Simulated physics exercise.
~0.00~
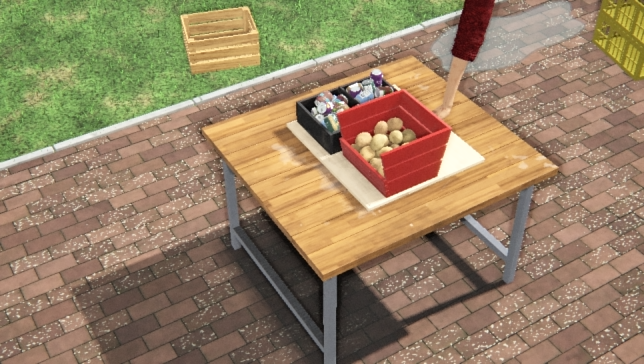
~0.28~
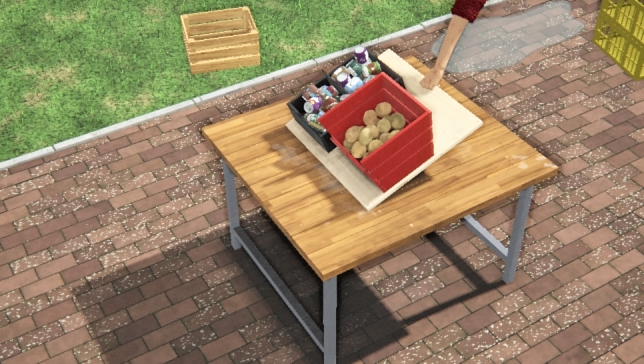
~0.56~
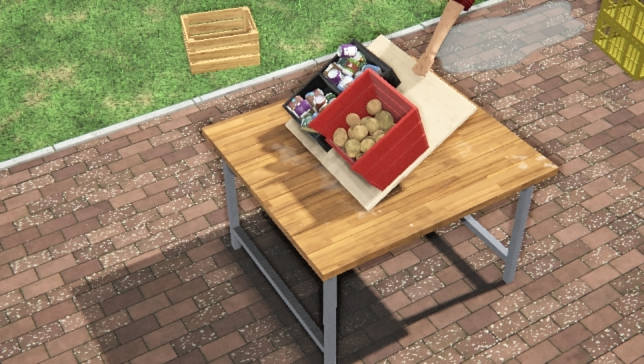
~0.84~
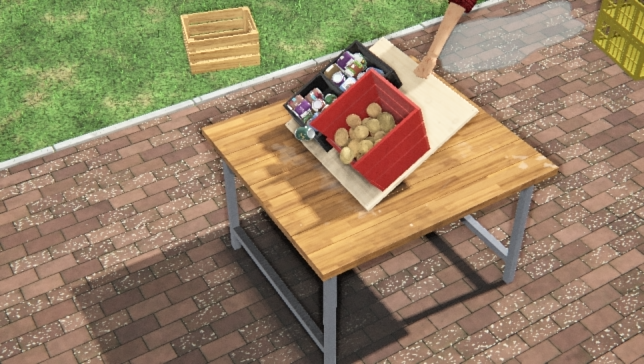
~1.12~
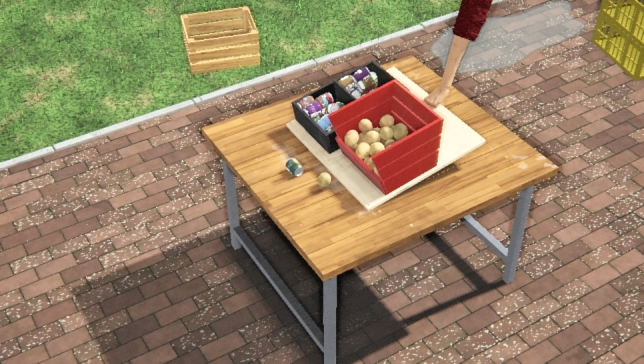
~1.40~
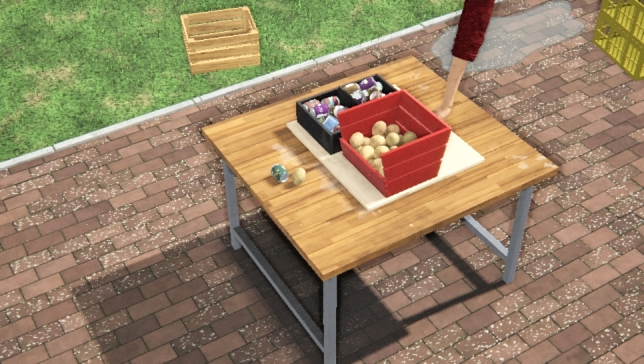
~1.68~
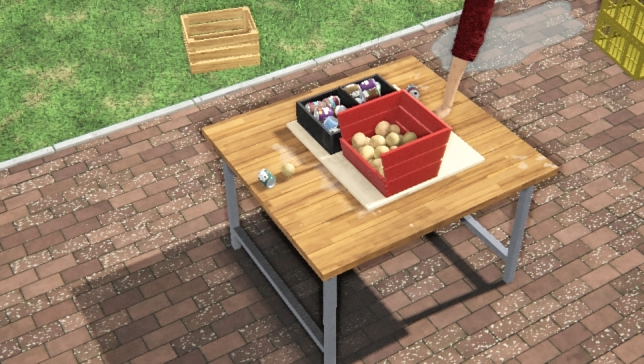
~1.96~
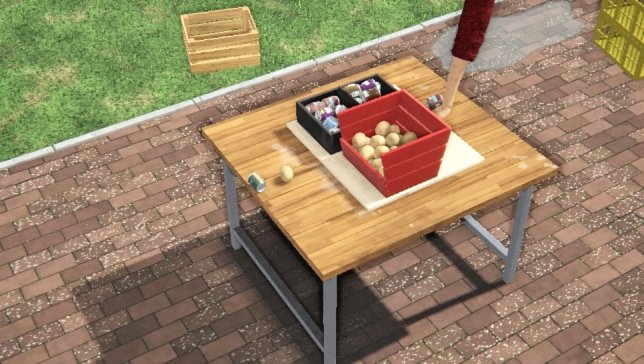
An arm in a dark red sleeve reaches from the upper right to a pale board on a wooden table, seen from above on brick paving beside grass. On the board, a red box of potatoes stands in front of a black box of small cans. The hand lifts the board's right side, tipping both boxes steeply to the left, then lowers it flat. As it comes down, one potato and one can roll out leftward across the tabletop. Another can appears behind the boxes, near the hand, and nearly all the load stays inside.
